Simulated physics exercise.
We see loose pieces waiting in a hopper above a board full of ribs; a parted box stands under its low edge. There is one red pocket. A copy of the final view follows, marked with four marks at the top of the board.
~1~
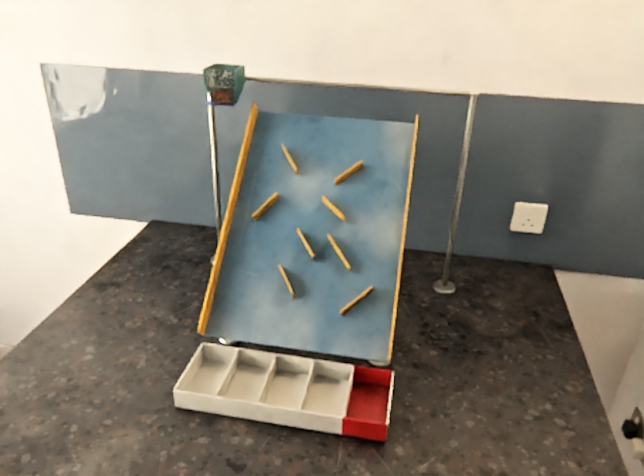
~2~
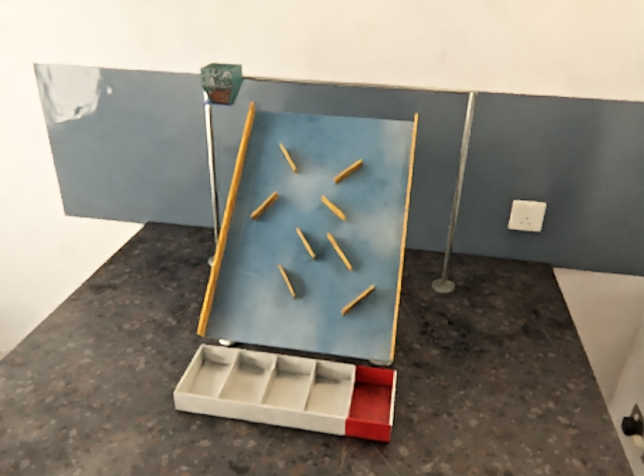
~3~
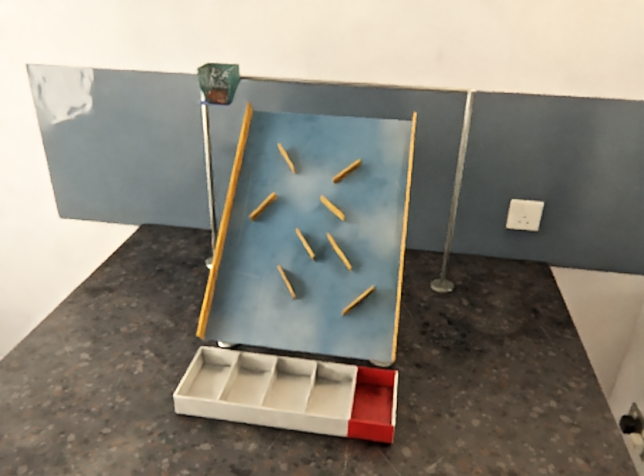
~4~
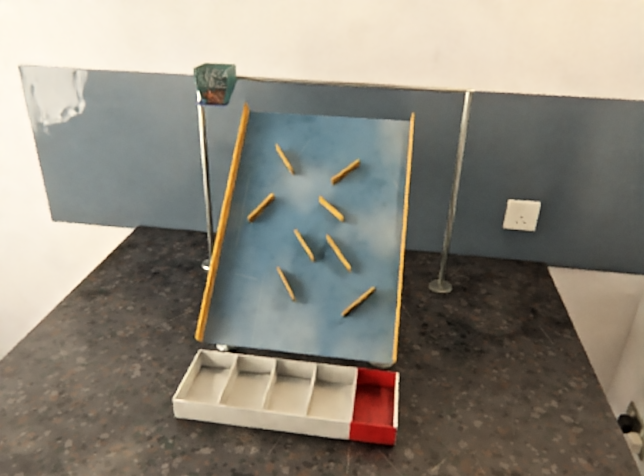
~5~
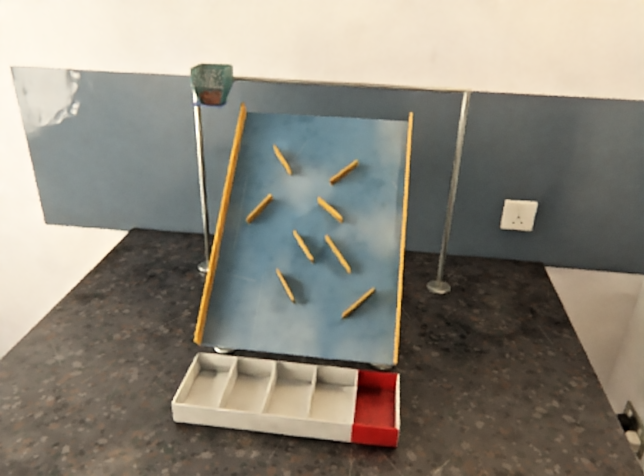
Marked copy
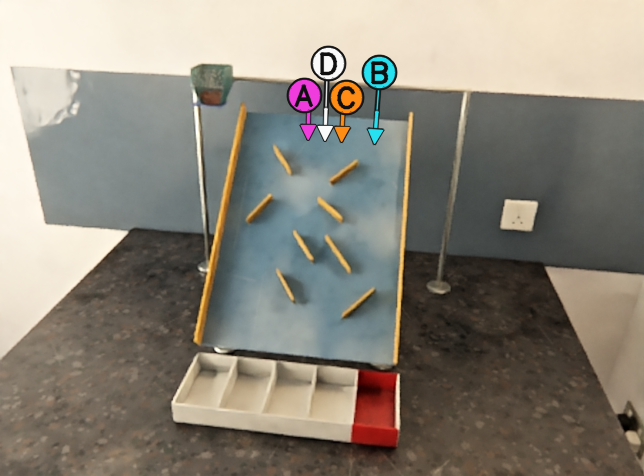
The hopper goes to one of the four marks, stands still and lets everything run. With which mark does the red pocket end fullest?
B.
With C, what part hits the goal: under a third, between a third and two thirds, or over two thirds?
Under a third.
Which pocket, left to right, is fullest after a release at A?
The fourth from the left.
On the marked copy, mark A meets the board at (308, 134); mark B meets the board at (374, 138); mark C meets the board at (341, 136); mark D meets the board at (325, 135).
With A, a small part in the red pocket, nearly all in other pockets.
With B, about half in the red pocket, about half in other pockets, a stray few outside the box.
With C, a small part in the red pocket, most in other pockets.
With D, a small part in the red pocket, nearly all in other pockets, a stray few outside the box.
